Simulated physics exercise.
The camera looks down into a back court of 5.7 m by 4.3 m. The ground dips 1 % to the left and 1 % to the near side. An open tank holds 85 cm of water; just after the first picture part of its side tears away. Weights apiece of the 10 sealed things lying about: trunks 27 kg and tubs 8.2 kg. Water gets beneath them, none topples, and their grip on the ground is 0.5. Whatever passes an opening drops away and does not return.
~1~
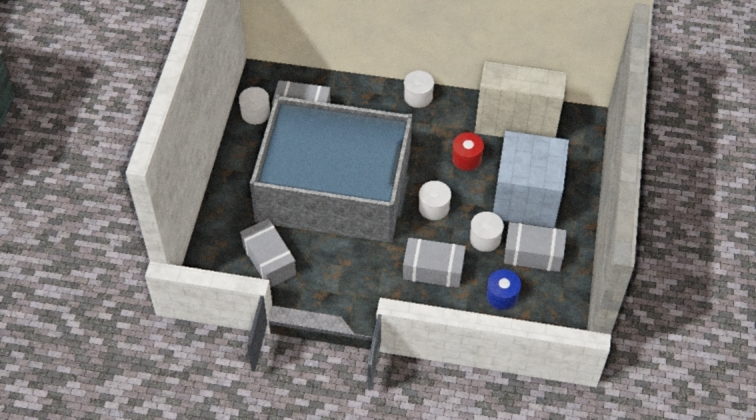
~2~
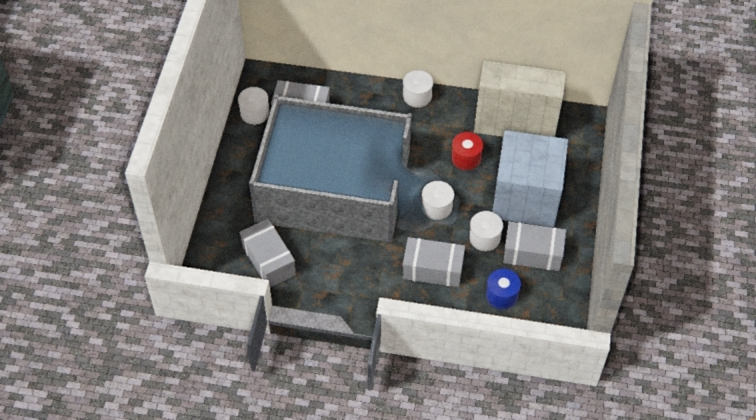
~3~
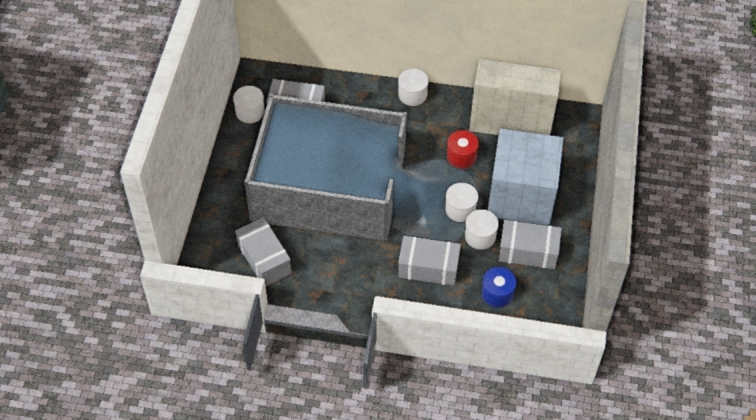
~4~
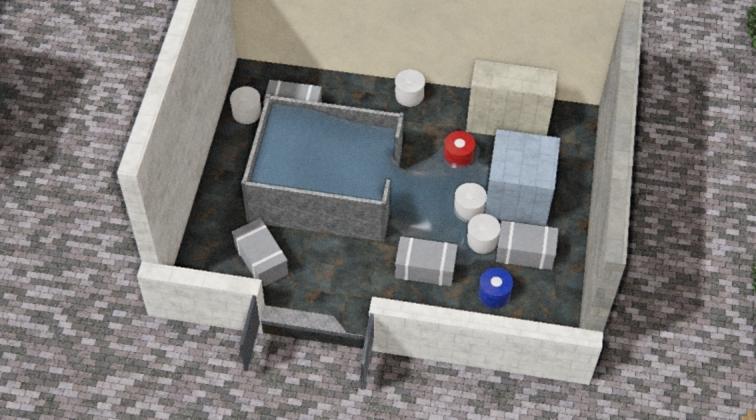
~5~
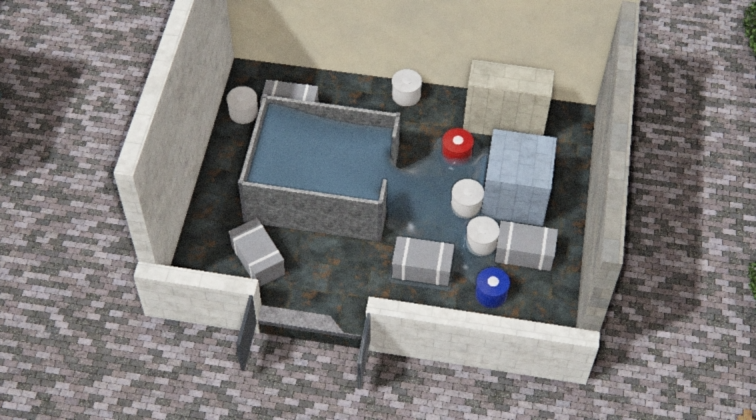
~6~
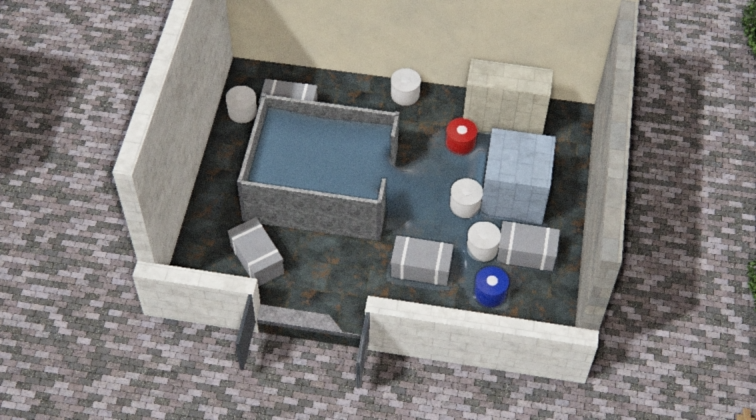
Water pouring from the torn right side of an open tank, pushing a white tub right, then nudging the red tub away.
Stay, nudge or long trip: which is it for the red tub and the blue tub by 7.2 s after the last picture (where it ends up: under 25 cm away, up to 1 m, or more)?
The red tub gets carried off, the blue tub slides a little.
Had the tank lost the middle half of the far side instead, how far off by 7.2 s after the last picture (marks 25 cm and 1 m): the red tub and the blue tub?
Then the red tub ends far away, the blue tub slides a little.
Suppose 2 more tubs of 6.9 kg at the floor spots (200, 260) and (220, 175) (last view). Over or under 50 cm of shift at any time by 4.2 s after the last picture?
In that order: Short of it, less.
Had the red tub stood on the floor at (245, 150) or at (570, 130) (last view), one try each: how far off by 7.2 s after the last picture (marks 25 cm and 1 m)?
In that order: It ends far away; it slides a little.
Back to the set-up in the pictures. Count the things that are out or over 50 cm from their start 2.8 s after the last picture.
I count 5.
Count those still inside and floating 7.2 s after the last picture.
I count 8.
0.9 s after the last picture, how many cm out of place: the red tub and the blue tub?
Roughly 60 and 60 cm by then.
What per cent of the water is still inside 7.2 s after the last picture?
Some 94 per cent remains.
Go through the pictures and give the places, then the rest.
The red tub at (469, 145) rests on the ground; the blue tub at (505, 284) rests on the ground; 2.8 m2 under water; 0 of 10 have shifted, in the first frame.
The red tub at (468, 144), on the bottom; the blue tub at (504, 283), on the bottom; water covers 3.3 m2; 1 of 10 have shifted, in the second frame.
The red tub at (463, 143), on the bottom; the blue tub at (500, 281) rests on the ground; 4.1 m2 under water; 1 of 10 have shifted, in the third frame.
The red tub at (460, 143) rests on the ground; the blue tub at (497, 282), on the bottom; water covers 4.8 m2; 2 of 10 have shifted, in the fourth frame.
The red tub at (458, 140), on the bottom, 6 cm from its start; the blue tub at (494, 282) rests on the ground; water covers 5.4 m2; 3 of 10 have shifted, in the fifth frame.
The red tub at (462, 130) rests on the ground, 24 cm from its start; the blue tub at (493, 281) rests on the ground; 6.3 m2 under water; 4 of 10 have shifted, in the sixth frame.
Then, 0.9 s after the last picture the red tub is near (419, 120), 0.7 m from its start, aground; the blue tub is near (522, 314), 0.6 m from its start, afloat; 0 of 10 are out; 4 afloat.
Then, 2.8 s after the last picture the red tub is near (327, 106), 2.0 m from its start, afloat; the blue tub is near (565, 296), 1.0 m from its start, afloat; 0 of 10 are out; 6 afloat.
Then, 4.8 s after the last picture the red tub is near (318, 111), 2.1 m from its start, afloat; the blue tub is near (505, 250), 0.5 m from its start, afloat; 0 of 10 are out; 7 afloat.
Then, 7.2 s after the last picture the red tub is near (285, 106), 2.6 m from its start, afloat; the blue tub is near (481, 305), 0.5 m from its start, afloat; 1 of 10 are out; 8 afloat.
